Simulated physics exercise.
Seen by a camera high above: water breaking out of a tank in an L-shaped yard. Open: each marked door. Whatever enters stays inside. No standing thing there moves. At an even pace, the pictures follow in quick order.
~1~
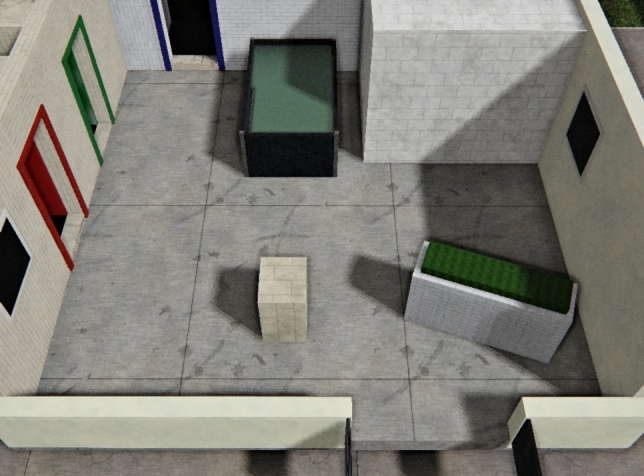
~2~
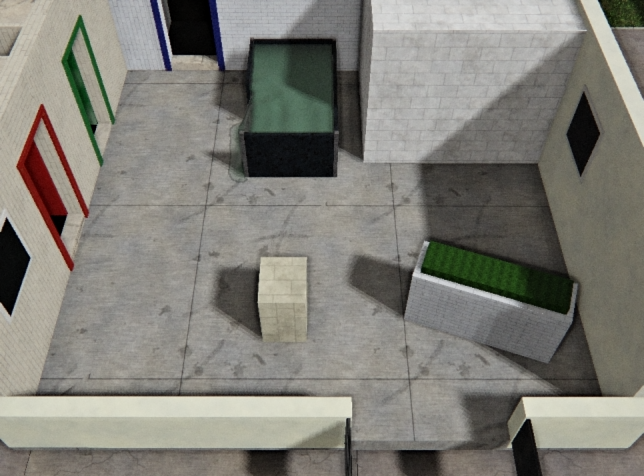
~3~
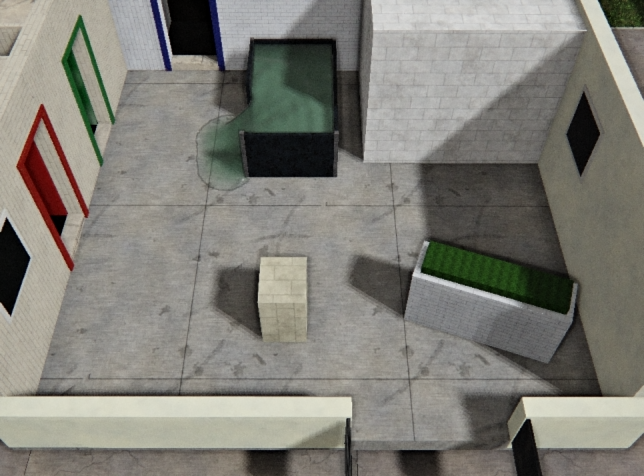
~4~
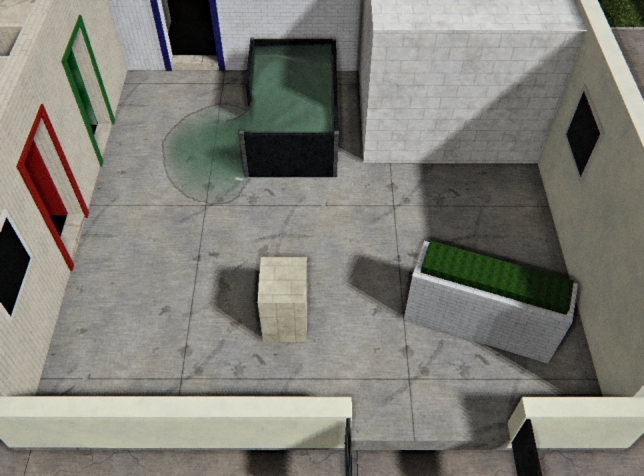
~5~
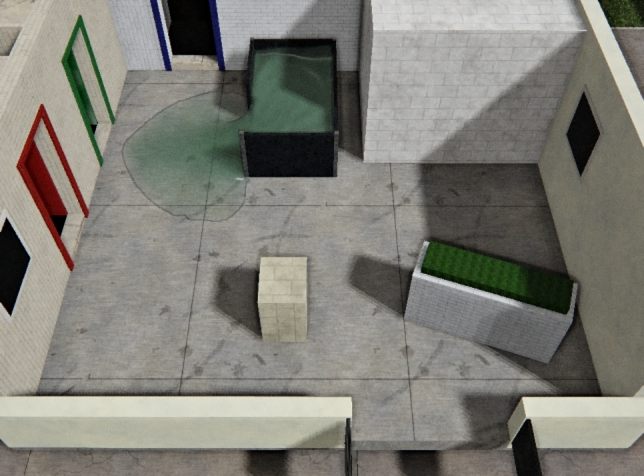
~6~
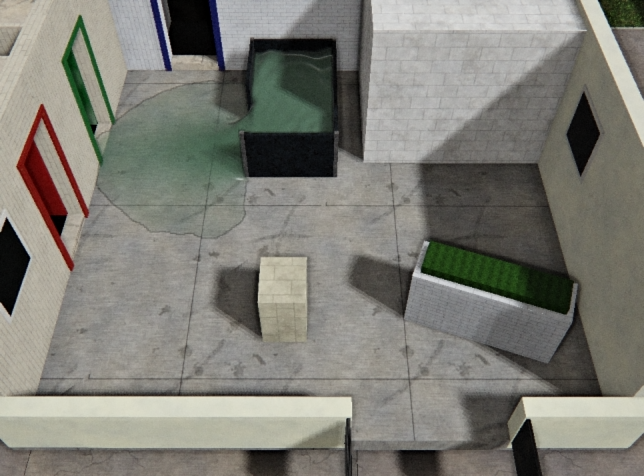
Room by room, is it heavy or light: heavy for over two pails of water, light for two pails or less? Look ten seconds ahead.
The red door gets over two buckets. The green door gets over two buckets. The blue door gets two buckets or fewer.
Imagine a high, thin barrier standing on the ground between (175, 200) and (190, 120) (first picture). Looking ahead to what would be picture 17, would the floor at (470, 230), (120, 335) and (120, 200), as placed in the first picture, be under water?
Outcome per location, in sequence: Unsoaked, soaking, unsoaked.
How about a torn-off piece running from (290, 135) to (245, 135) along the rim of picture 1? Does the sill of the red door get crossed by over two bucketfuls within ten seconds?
I reckon the red door doesn't reach it.
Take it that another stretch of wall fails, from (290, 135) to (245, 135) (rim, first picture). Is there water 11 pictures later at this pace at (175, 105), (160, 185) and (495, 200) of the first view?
Taking each in turn, they come out kept dry, kept dry, kept dry.
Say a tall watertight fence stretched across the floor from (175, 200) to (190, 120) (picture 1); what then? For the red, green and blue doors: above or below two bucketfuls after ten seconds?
Going through them in order, the red door remains below the mark, the green door remains below the mark and the blue door gets past the mark.
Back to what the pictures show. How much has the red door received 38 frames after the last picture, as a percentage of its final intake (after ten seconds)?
Around 100 in a hundred.
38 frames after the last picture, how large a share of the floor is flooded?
I'd say close to 65 per cent.
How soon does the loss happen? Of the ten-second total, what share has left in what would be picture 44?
Share gone: About 85 %.
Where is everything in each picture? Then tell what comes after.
The open tank at (291, 87) is whole and still, in the first picture.
The front is at (236, 177), out from the gap at (250, 137), in the second picture.
The front is at (208, 127), out from the gap at (250, 138), in the third picture.
Water pours out at (250, 139) and has run to (167, 141), in the fourth picture.
The front is at (128, 146), out from the gap at (250, 139), in the fifth picture.
Water pours out at (250, 139) and has run to (95, 159), in the sixth picture.
A moment on, water covers 25 % of the floor; the red door under two buckets in, the green door far over two buckets in, the blue door wet at the sill, nothing in.
Next, water covers 35 % of the floor; the red door over two buckets in, the green door far over two buckets in, the blue door wet at the sill, nothing in.
Then, water covers 40 % of the floor; the red door over two buckets in, the green door far over two buckets in, the blue door wet at the sill, nothing in.
Later, water covers 65 % of the floor; the red door over two buckets in, the green door far over two buckets in, the blue door wet at the sill, nothing in.
In the end, water covers 90 % of the floor; the red door over two buckets in, the green door far over two buckets in, the blue door wet at the sill, nothing in.
